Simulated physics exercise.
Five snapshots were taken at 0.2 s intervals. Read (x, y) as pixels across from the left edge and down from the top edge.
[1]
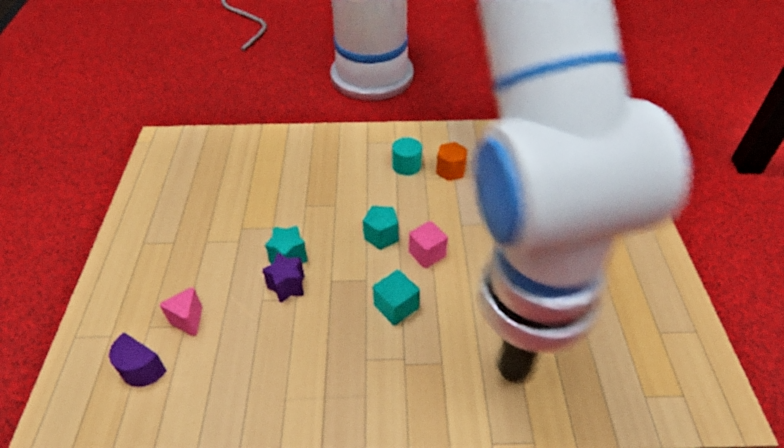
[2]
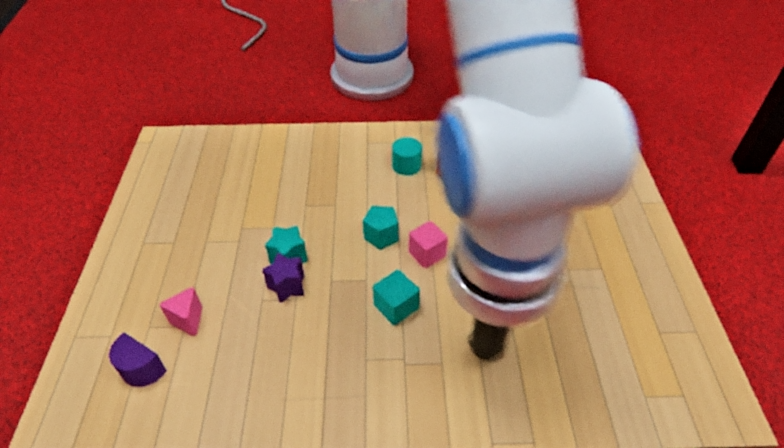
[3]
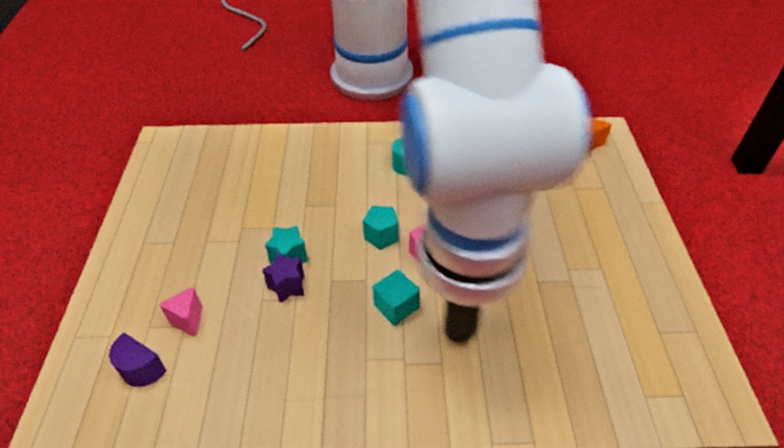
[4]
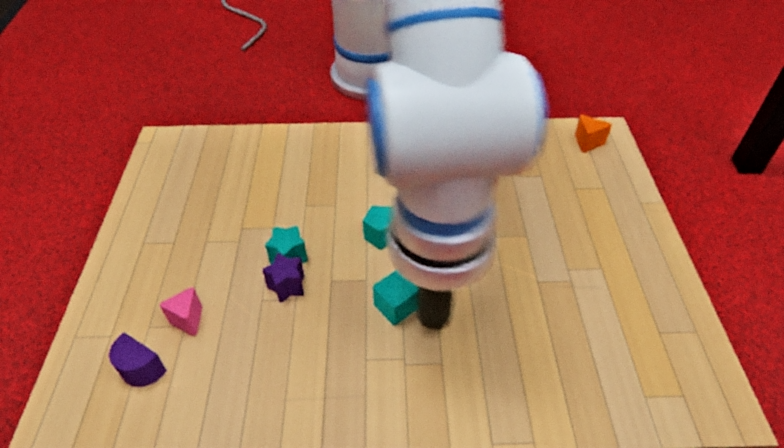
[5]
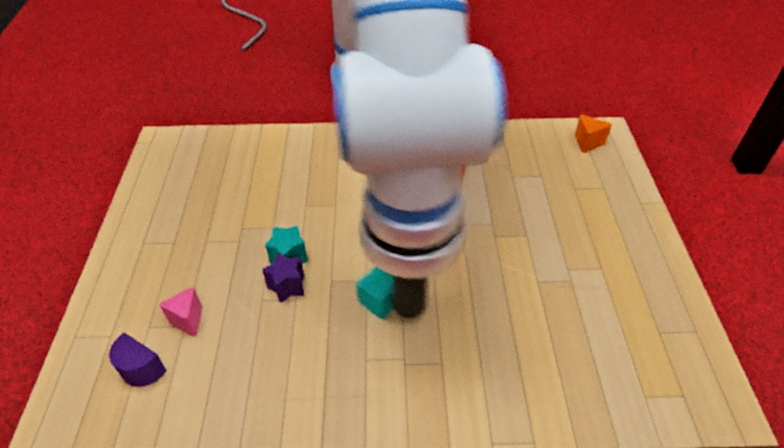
A robot arm sweeps left across the wooden board and nudges the turquoise block left.
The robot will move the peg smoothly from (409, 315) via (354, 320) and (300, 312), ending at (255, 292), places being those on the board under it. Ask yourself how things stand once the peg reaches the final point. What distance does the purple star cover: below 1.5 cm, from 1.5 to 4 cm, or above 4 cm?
Ends 1.5 to 4 cm away.
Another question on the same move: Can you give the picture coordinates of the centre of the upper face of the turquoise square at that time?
The centre of its top face lies at (355, 273).
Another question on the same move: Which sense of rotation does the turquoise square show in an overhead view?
Short answer: Clockwise.
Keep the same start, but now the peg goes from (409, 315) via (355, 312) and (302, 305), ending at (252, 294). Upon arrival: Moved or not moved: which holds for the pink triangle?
It holds its position.
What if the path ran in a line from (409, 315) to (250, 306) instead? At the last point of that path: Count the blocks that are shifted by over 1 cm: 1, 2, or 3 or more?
It should be two, as far as I can tell.
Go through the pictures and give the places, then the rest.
The first picture shows tip of the peg at (515, 368), middles of tops, pink triangle at (180, 303), purple star at (283, 268), turquoise star at (285, 238), turquoise square at (396, 288).
The second picture shows peg at (487, 347), nothing pushed.
The third picture shows peg at (460, 330), nothing pushed.
The fourth picture shows peg at (434, 317), nothing pushed.
The fifth picture shows peg at (410, 306), pink triangle at (180, 303), purple star at (283, 268), turquoise star at (285, 238), turquoise square at (380, 282).
On the path given first. One third of the way, peg at (352, 311); turquoise square at (355, 273), turned 45° clockwise.
Two thirds of the way, peg at (298, 303); turquoise square at (355, 273), turned 45° clockwise.
At the end, peg at (252, 283); pink triangle unmoved; purple star at (263, 251), turned 40° clockwise; turquoise star at (286, 231), turned 20° clockwise; turquoise square at (355, 273), turned 45° clockwise.
